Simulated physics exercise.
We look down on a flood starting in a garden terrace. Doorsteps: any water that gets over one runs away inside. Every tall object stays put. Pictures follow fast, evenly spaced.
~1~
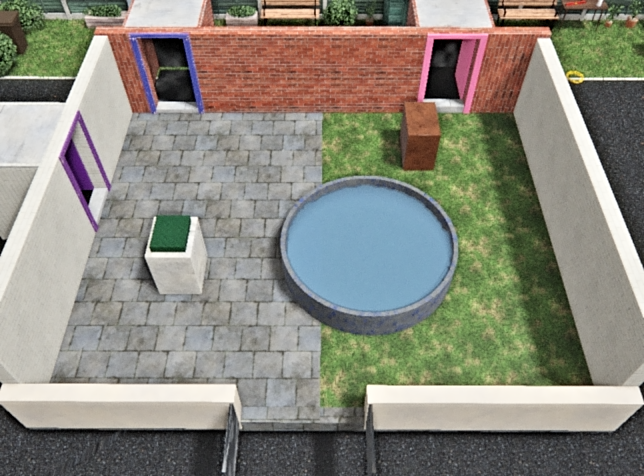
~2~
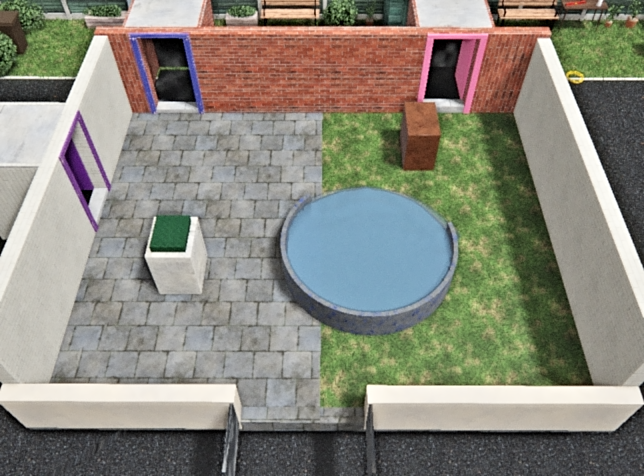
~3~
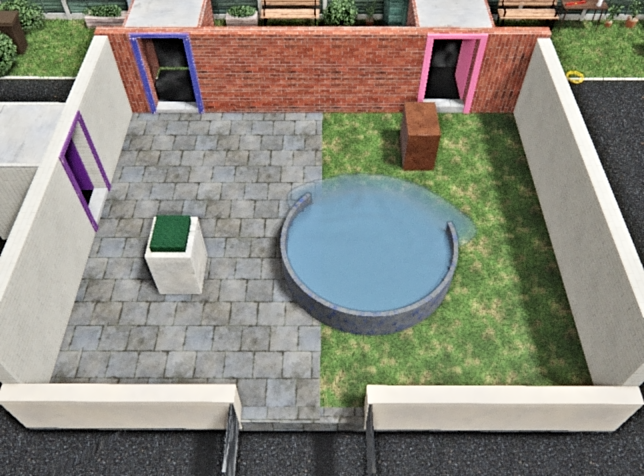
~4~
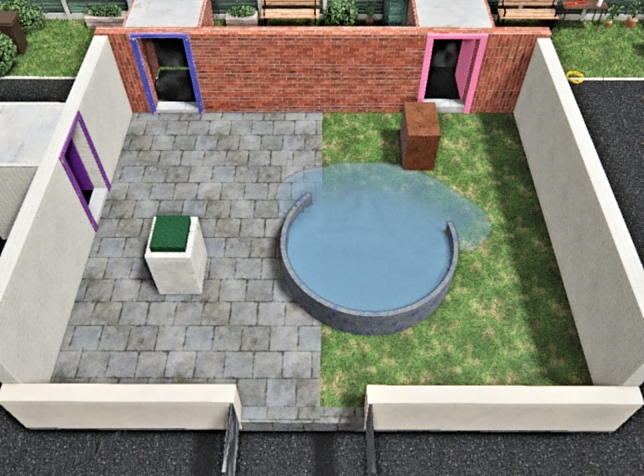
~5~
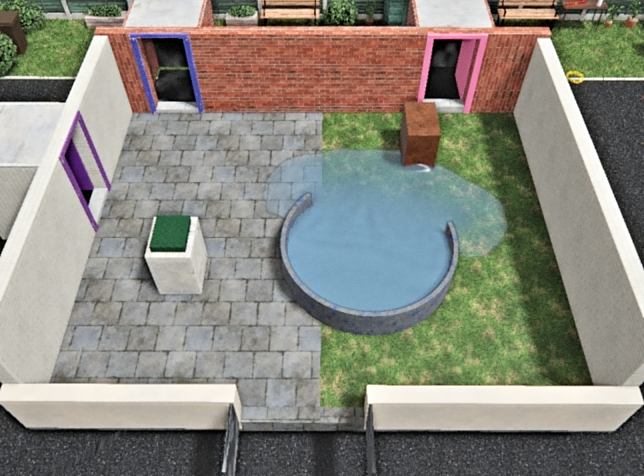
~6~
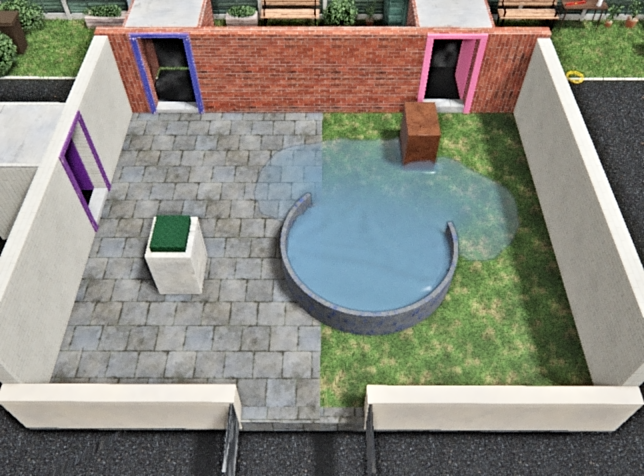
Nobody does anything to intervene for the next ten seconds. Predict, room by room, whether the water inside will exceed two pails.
My prediction: The purple door is going to be at or under the line. The blue door is going to be at or under the line. The pink door is going to be at or under the line.
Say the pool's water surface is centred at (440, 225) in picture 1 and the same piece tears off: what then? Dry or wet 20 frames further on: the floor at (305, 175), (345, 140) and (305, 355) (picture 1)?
In order, the three spots end up waterlogged, waterlogged and untouched.
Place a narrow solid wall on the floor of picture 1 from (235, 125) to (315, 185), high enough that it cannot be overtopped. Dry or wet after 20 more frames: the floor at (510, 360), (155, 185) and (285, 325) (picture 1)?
Listed order: Spared, swamped, spared.
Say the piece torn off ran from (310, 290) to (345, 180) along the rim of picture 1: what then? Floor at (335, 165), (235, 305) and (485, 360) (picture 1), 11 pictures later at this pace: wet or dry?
Submerged, submerged, bone-dry.
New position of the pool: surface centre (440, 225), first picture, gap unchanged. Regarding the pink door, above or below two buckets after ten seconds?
The pink door exceeds the threshold.
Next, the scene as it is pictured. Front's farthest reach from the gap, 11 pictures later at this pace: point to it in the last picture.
I'd go with roughly (175, 115).
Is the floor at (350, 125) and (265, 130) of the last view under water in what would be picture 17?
Taking them as listed, I'd call them soaked and soaked.
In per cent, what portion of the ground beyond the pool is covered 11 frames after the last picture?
Near 40 in a hundred.
A moment on, water covers 30 % of the floor; the purple door not reached, the blue door not reached, the pink door not reached.
Next, water covers 40 % of the floor; the purple door not reached, the blue door wet at the sill, nothing in, the pink door wet at the sill, nothing in.
Then, water covers 45 % of the floor; the purple door not reached, the blue door wet at the sill, nothing in, the pink door wet at the sill, nothing in.
Later, water covers 70 % of the floor; the purple door wet at the sill, nothing in, the blue door under two buckets in, the pink door under two buckets in.
In the end, water covers 95 % of the floor; the purple door wet at the sill, nothing in, the blue door under two buckets in, the pink door under two buckets in.
